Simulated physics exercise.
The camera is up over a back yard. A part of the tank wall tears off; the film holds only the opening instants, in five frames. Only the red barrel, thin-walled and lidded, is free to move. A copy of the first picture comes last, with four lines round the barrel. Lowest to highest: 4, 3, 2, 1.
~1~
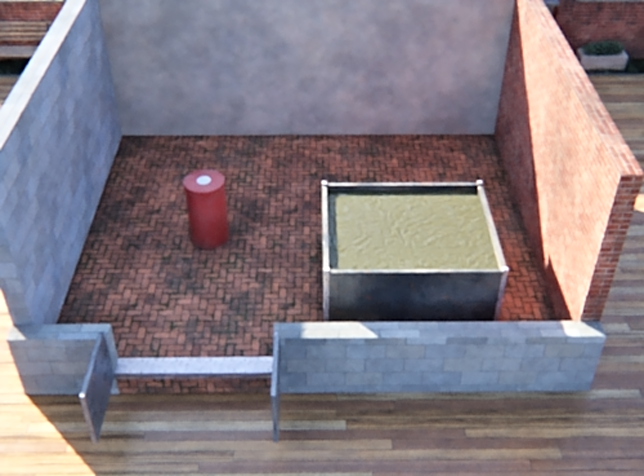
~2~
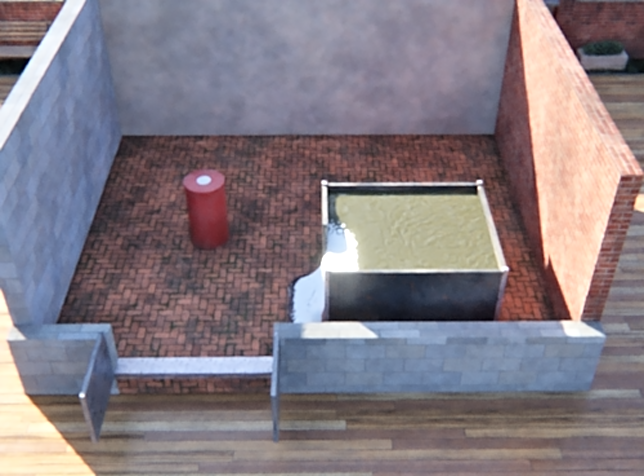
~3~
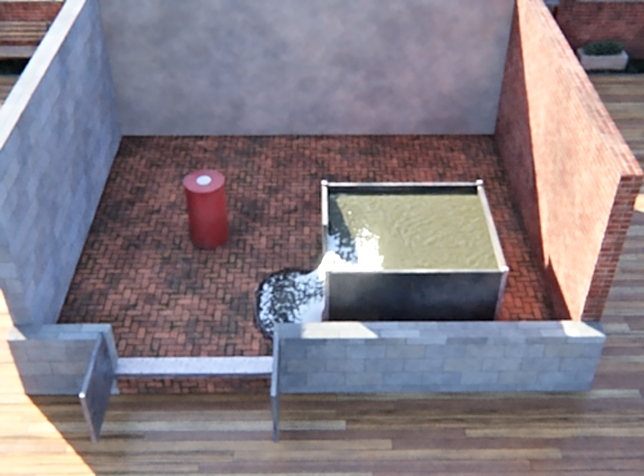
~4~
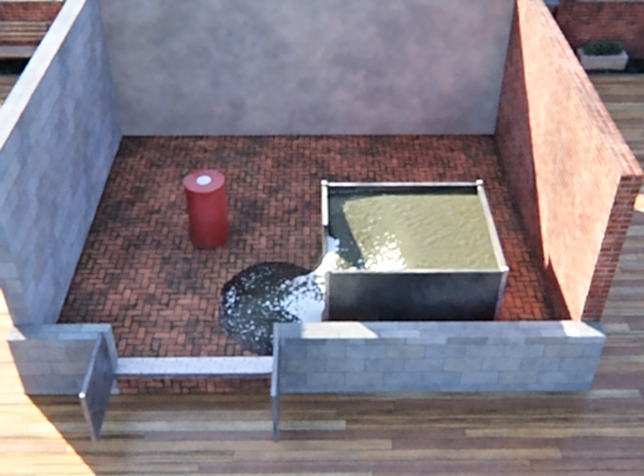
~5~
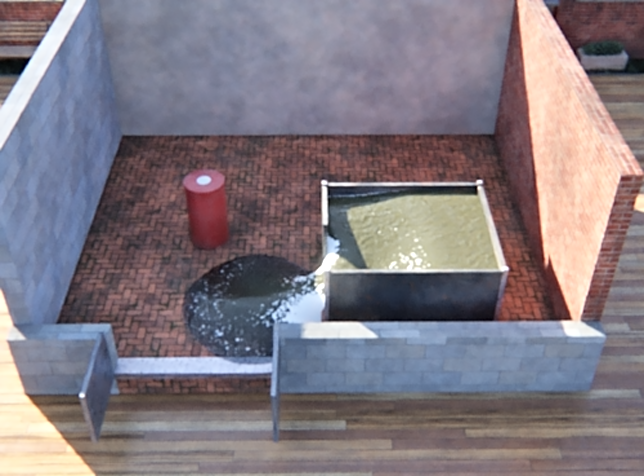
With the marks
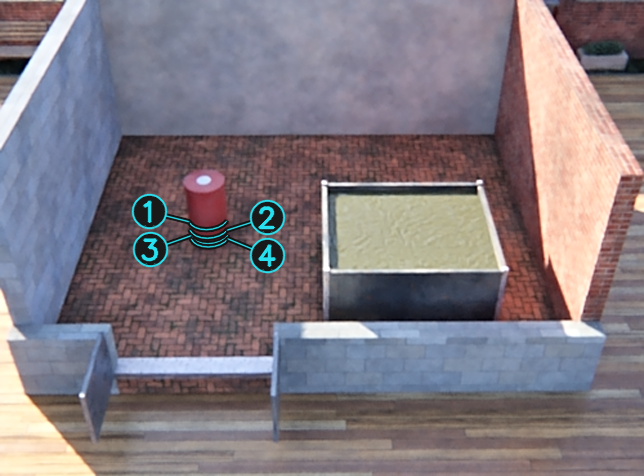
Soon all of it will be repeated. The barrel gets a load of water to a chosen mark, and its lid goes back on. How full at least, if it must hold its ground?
3.
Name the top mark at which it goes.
Mark 4.
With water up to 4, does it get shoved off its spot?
Yes, it does.
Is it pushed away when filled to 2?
No.
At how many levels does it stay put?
Three of them.
In cyan, 1 at (206, 229); 2 at (207, 238); 3 at (207, 243); 4 at (208, 247); from the bottom up 4, 3, 2, 1.
If 1 is chosen, it does not move.
If 2 is chosen, it does not move.
If 3 is chosen, it shifts by a finger or two and stays.
If 4 is chosen, it is pushed about its own width away.
